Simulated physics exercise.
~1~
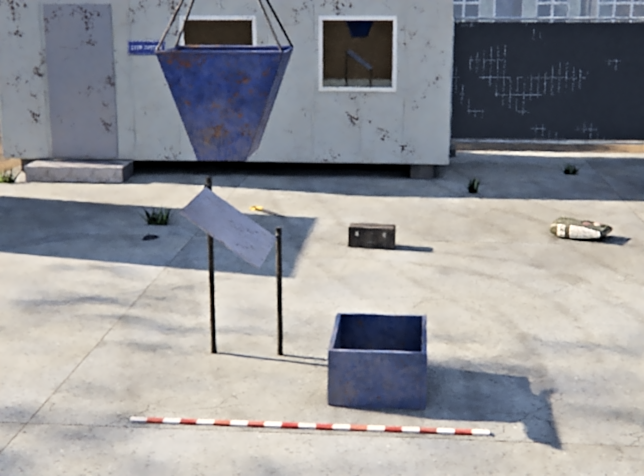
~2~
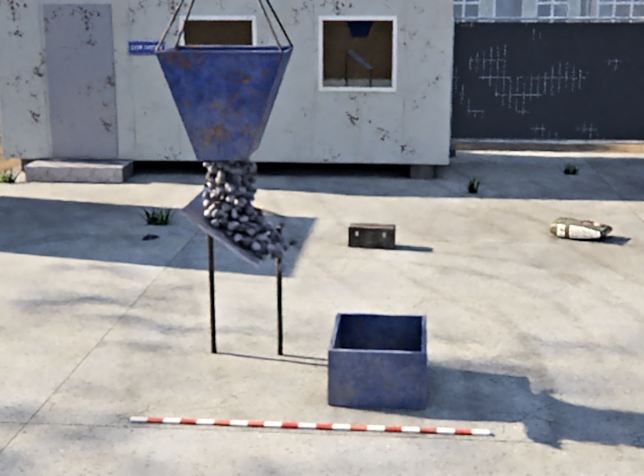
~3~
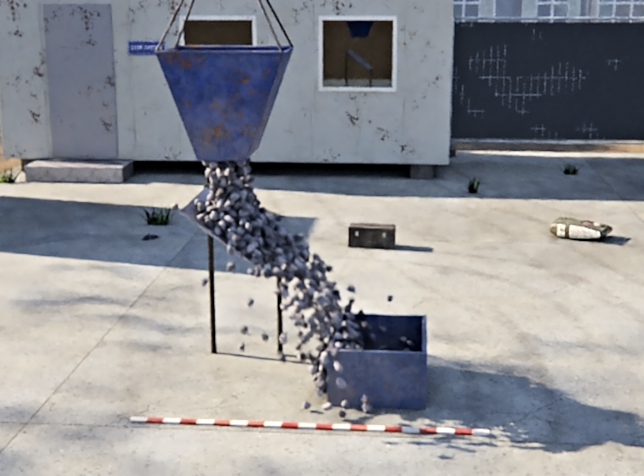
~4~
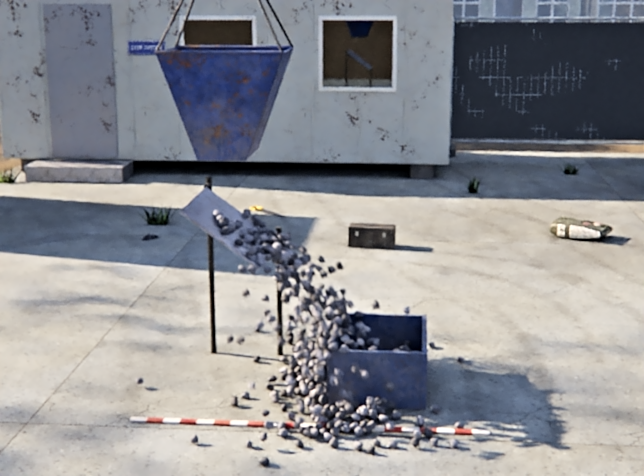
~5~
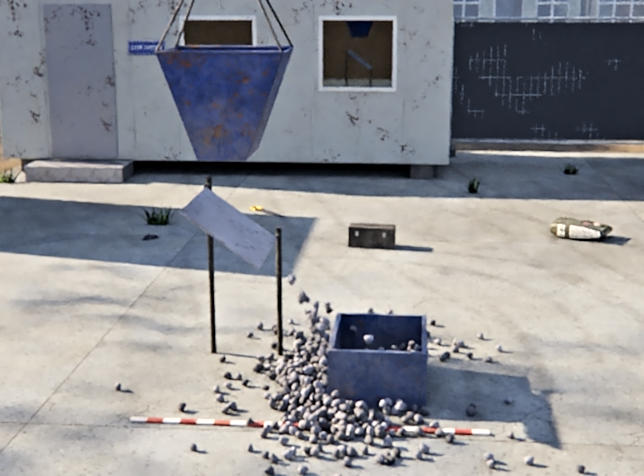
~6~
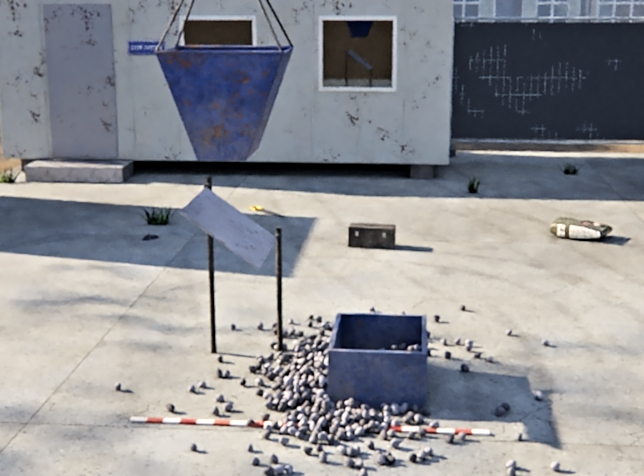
A pale, weathered cabin with a door and windows stands behind a sunlit concrete yard, seen from slightly above. A rusty blue hopper hangs at upper left above a tilted grey plate on dark posts, with an open blue bin to the lower right and a red-and-white striped staff in front. Grey stones pour from the hopper onto the plate, slide down to the right and tumble towards the bin. Many fall short and heap against its left side, while others drop in or scatter past. The hopper empties, leaving stones strewn around the bin and across the staff.
